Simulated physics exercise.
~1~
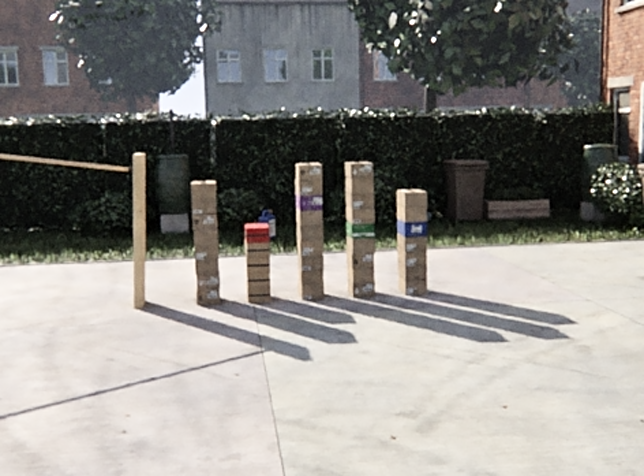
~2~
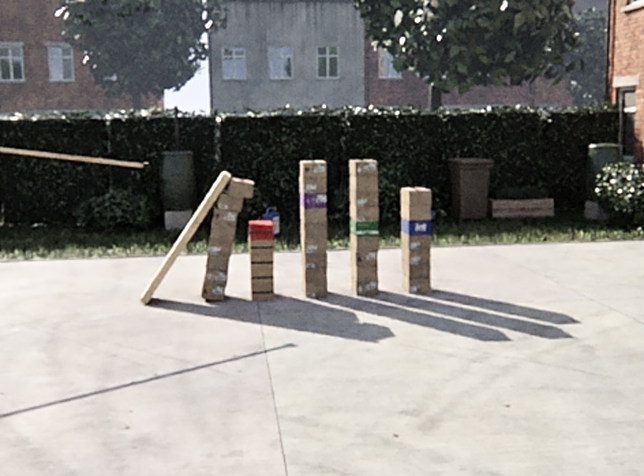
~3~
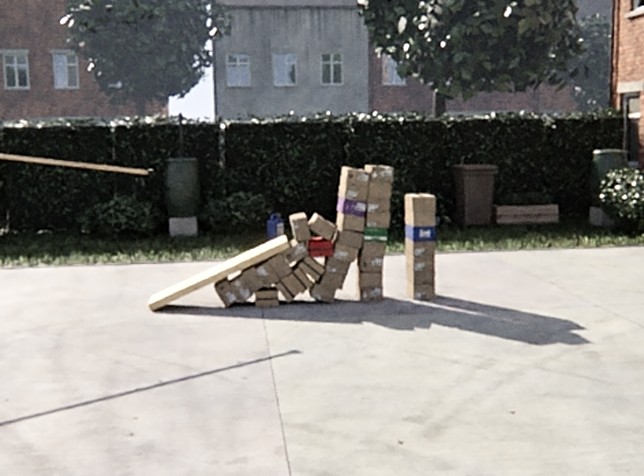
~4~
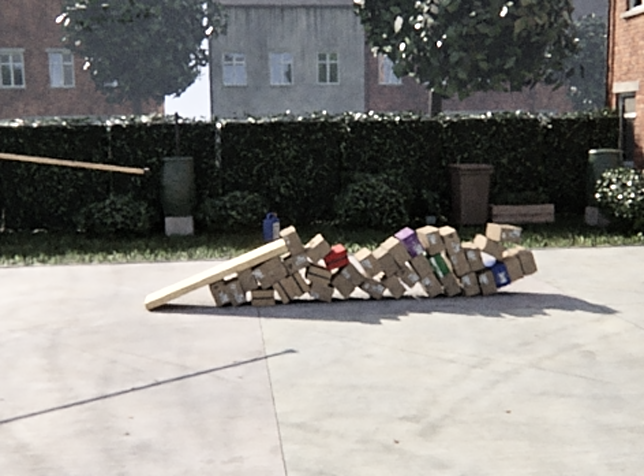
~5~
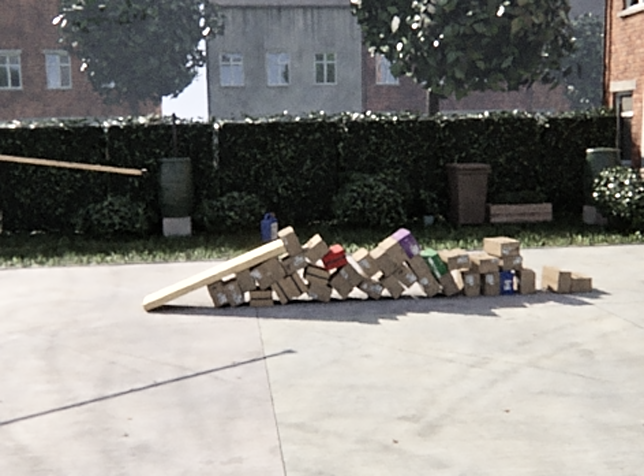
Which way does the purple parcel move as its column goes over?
The purple parcel moves to the right, tipping over as its column falls.
